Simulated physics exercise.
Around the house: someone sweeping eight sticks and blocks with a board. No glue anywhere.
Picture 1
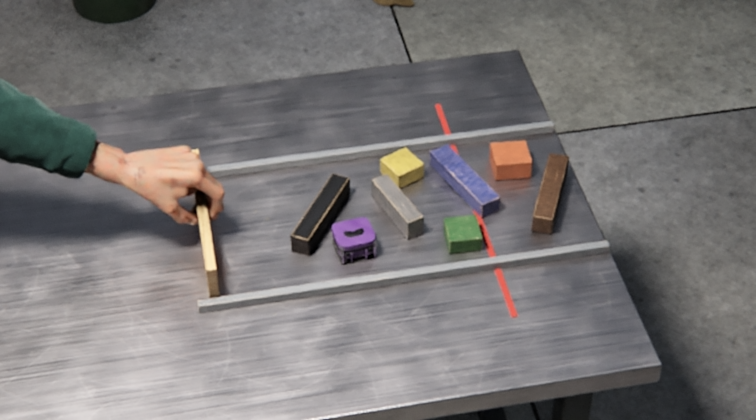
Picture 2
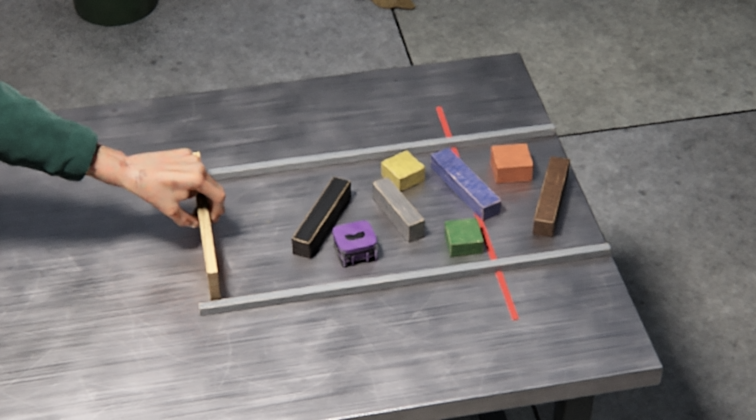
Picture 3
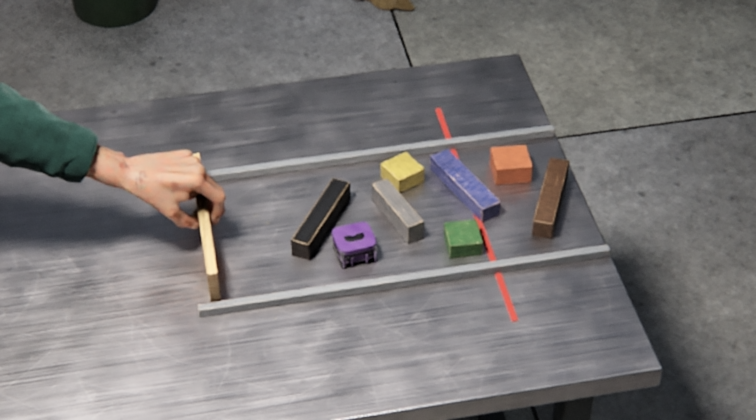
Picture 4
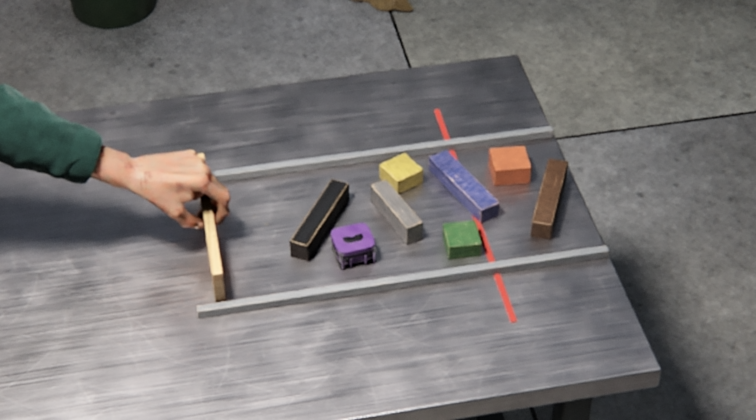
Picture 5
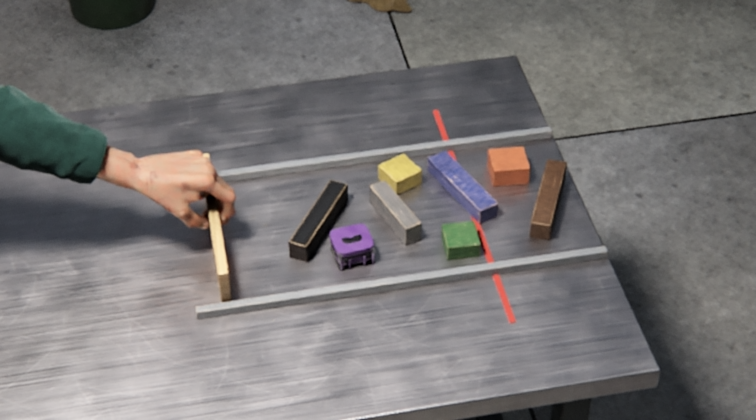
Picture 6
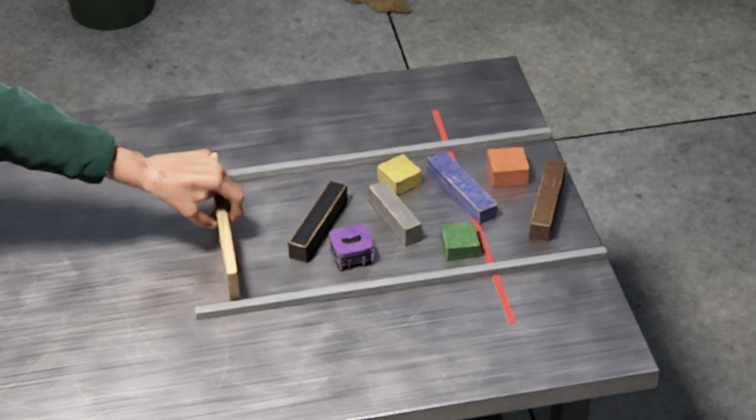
At the start, a hand in a green sleeve holds an upright board at the left of eight sticks and blocks lying between two rails on a table. The hand then slides the board a short way right, while the pieces stay in place, with a gap still between them.
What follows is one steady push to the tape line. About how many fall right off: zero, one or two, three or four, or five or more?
The number that fall off is zero.
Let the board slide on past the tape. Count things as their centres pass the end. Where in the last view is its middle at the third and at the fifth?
At (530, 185) for the third, at (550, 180) for the fifth.
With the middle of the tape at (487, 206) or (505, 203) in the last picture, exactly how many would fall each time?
It would be 0 and 2.
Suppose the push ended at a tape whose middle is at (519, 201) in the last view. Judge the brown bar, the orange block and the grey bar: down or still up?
The brown bar falls; the orange block comes down; the grey bar stays on.
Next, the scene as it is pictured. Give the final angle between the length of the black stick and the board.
About 0°.
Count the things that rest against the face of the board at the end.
In contact: 3.
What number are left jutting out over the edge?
Overhanging: 1.
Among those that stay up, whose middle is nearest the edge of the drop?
The brown bar ends nearest.
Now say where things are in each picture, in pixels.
The first frame shows brown bar (551, 193); orange block (511, 160); blue bar (464, 180); board (204, 223); tape (473, 202).
The second frame shows orange block (512, 163); black stick (322, 217).
The third frame shows blue bar (465, 185); green block (463, 239).
The fourth frame shows brown bar (550, 198); purple case (353, 247).
The fifth frame shows orange block (508, 166); grey bar (395, 213).
The sixth frame shows brown bar (548, 199); orange block (508, 167); blue bar (462, 187); board (223, 226); tape (470, 208).
Soon after, none off yet; brown bar at rest near (548, 199); orange block at rest near (508, 167); blue bar at rest near (462, 187).
After that, none off yet; brown bar at rest near (548, 199); orange block moving near (514, 167); blue bar displaced a little near (486, 181).
In the end, the number that fall off is zero.
